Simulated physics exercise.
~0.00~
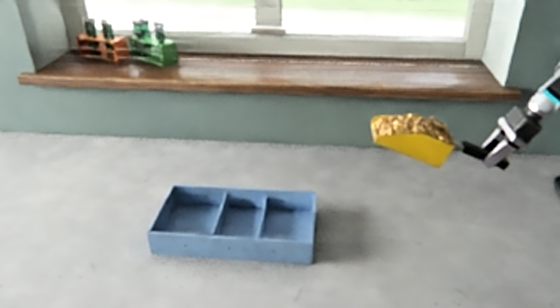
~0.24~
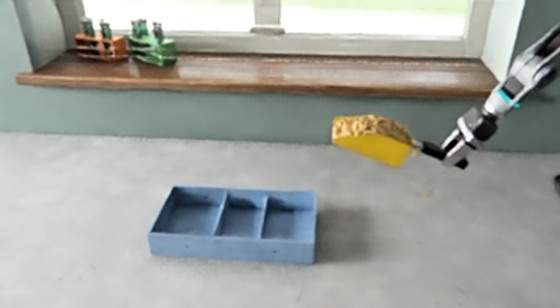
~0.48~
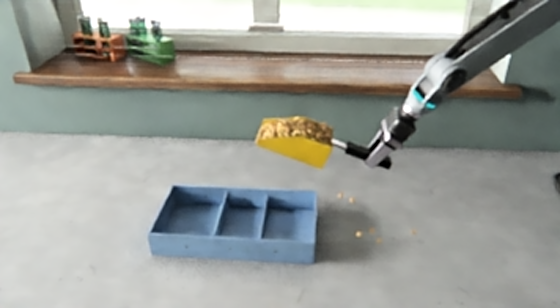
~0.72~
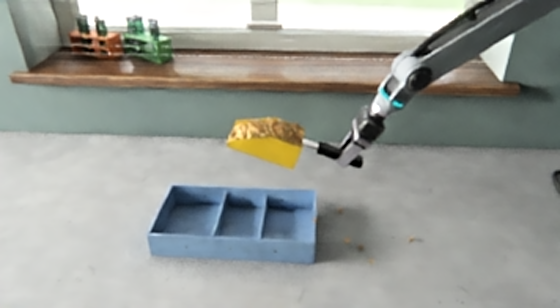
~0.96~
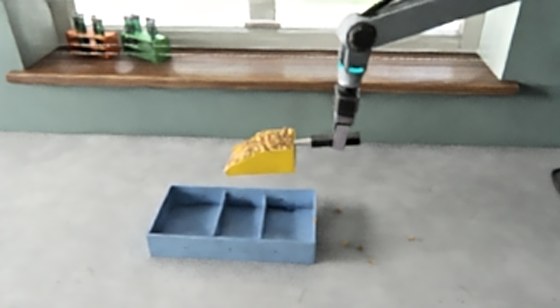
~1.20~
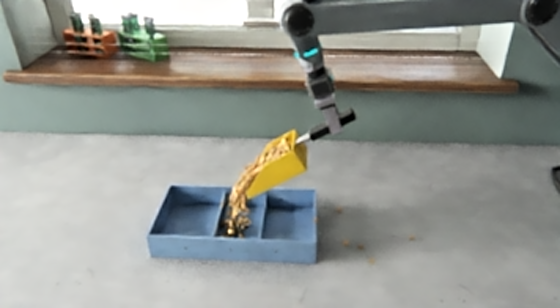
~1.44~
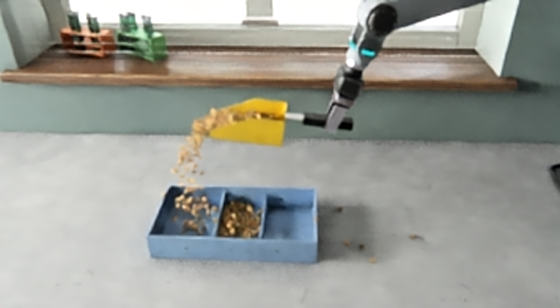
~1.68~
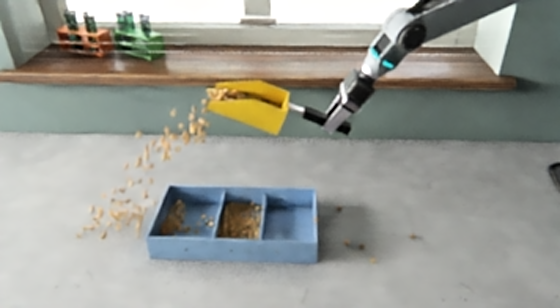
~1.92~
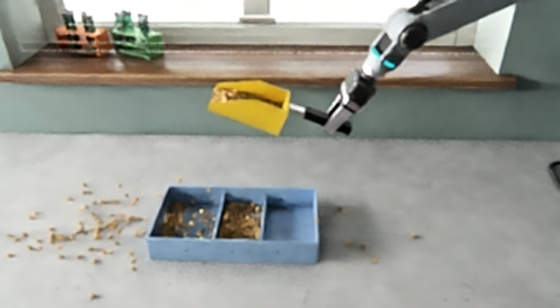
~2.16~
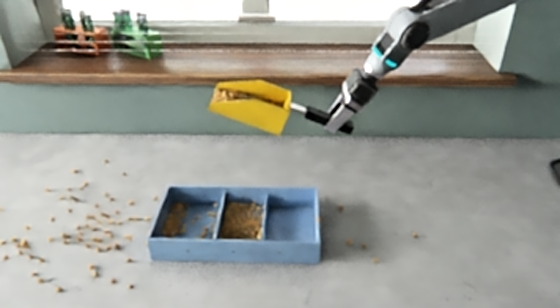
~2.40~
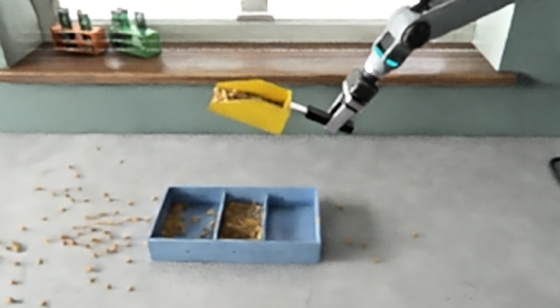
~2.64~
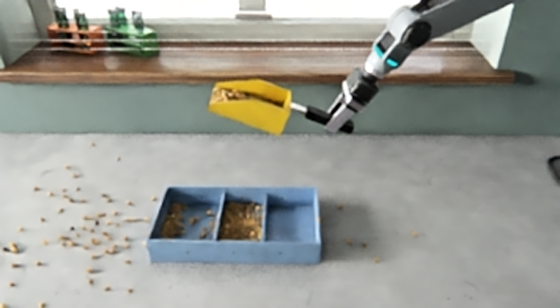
In the video, a robotic arm carries a yellow scoop of dried chickpeas left over a blue divided box, tips some into the middle section, then lifts and flings more into the left section and across the table, finally holding still with some left in the scoop.
